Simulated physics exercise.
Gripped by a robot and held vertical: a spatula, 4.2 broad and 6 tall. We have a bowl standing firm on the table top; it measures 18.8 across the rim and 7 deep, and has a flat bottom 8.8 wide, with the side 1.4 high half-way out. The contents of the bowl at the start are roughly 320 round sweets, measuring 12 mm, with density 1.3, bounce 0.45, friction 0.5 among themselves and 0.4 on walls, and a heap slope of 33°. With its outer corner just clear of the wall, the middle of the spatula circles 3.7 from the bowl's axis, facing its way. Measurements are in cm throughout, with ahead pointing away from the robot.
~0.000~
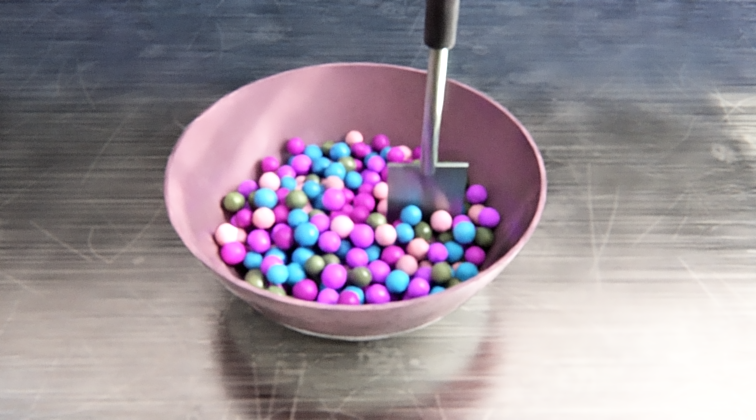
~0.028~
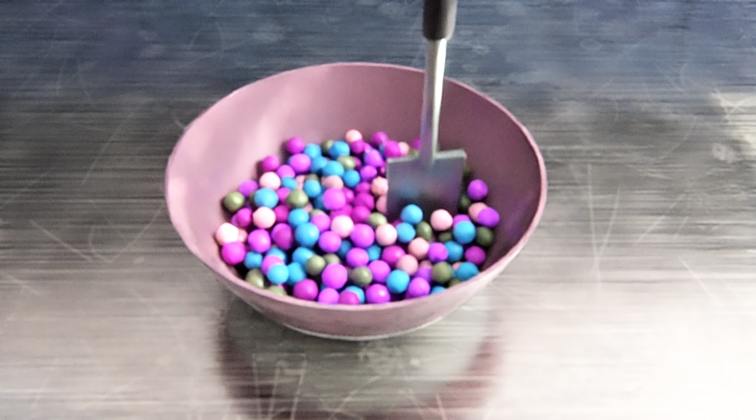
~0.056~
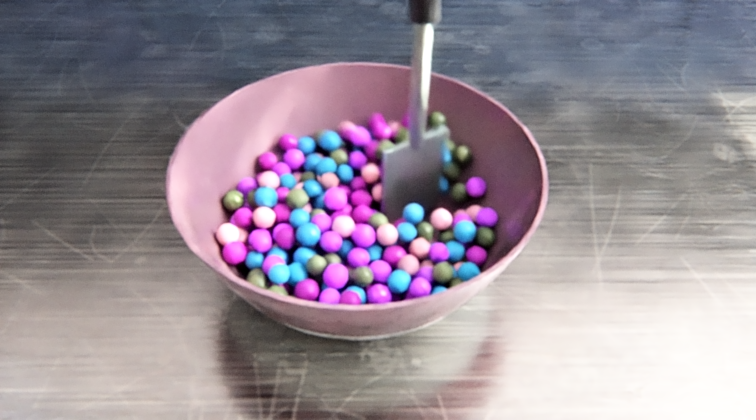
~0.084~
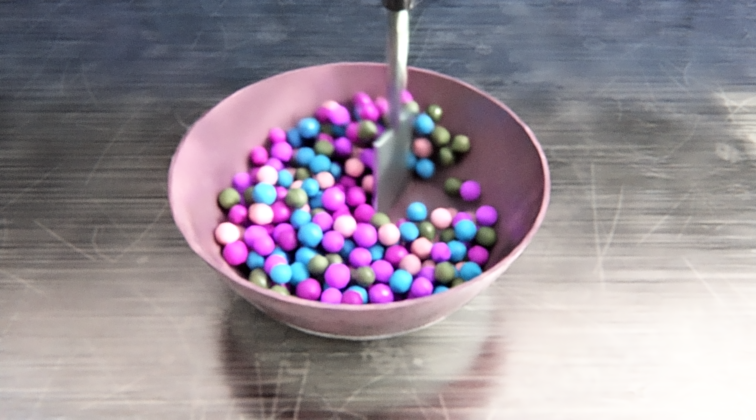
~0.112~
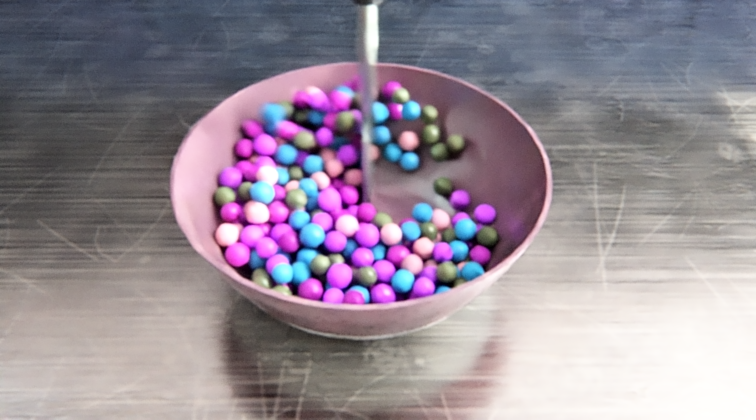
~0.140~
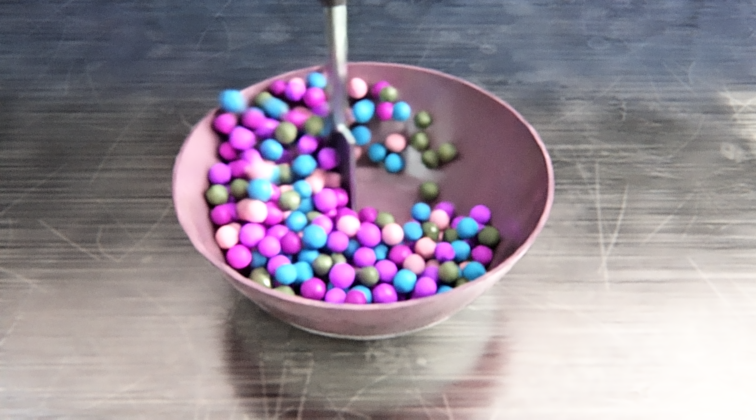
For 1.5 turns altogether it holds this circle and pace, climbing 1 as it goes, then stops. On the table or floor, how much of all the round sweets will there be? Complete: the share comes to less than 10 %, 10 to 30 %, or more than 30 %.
The share comes to between 10 and 30 %.
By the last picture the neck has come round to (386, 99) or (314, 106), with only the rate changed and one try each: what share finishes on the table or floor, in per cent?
It comes to close to 5 per cent and close to 30 per cent.
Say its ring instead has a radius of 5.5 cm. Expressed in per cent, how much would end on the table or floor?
Close to 20 in a hundred then.
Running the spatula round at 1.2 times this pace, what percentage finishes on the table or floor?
That gives about 25 percent.
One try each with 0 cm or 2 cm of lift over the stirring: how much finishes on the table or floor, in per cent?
I'd reckon around 20 and 15 per cent.
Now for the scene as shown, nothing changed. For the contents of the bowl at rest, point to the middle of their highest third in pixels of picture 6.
It is centred near (312, 231).
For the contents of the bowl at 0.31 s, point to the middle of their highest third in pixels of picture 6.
Centre of upper third: Approx. (406, 265) px.
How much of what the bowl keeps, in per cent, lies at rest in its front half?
Some 55 per cent.
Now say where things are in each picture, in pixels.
The first picture shows the spatula neck at (430, 141), 0° round; upper third of the load around (344, 219), from x 225 to 490, top at y 140; 316 in the bowl.
The second picture shows the spatula neck at (429, 133), 9° round; upper third of the load around (351, 219), from x 225 to 490, top at y 140.
The third picture shows the spatula neck at (417, 116), 34° round; upper third of the load around (348, 199), from x 225 to 485, top at y 120.
The fourth picture shows the spatula neck at (395, 102), 60° round; upper third of the load around (342, 177), from x 225 to 485, top at y 100.
The fifth picture shows the spatula neck at (367, 96), 86° round; upper third of the load around (320, 159), from x 225 to 485, top at y 85.
The sixth picture shows the spatula neck at (338, 98), 112° round; upper third of the load around (294, 153), from x 220 to 490, top at y 70; 316 in the bowl.
After 0.31 s, 276° round, highest piece 11 above the table; 292 in the bowl, 4 on the table or floor, 20 in flight or on the tool.
After 0.49 s, 79° round, highest piece 8 above the table; 266 in the bowl, 45 on the table or floor, 5 in flight or on the tool.
After 0.78 s, 180° round, highest piece 6 above the table; 262 in the bowl, 54 on the table or floor.
After 1.48 s, 180° round, highest piece 6 above the table; 262 in the bowl, 54 on the table or floor.
In the end, 262 in the bowl, 54 on the table or floor. That is 17 % on the table or floor.
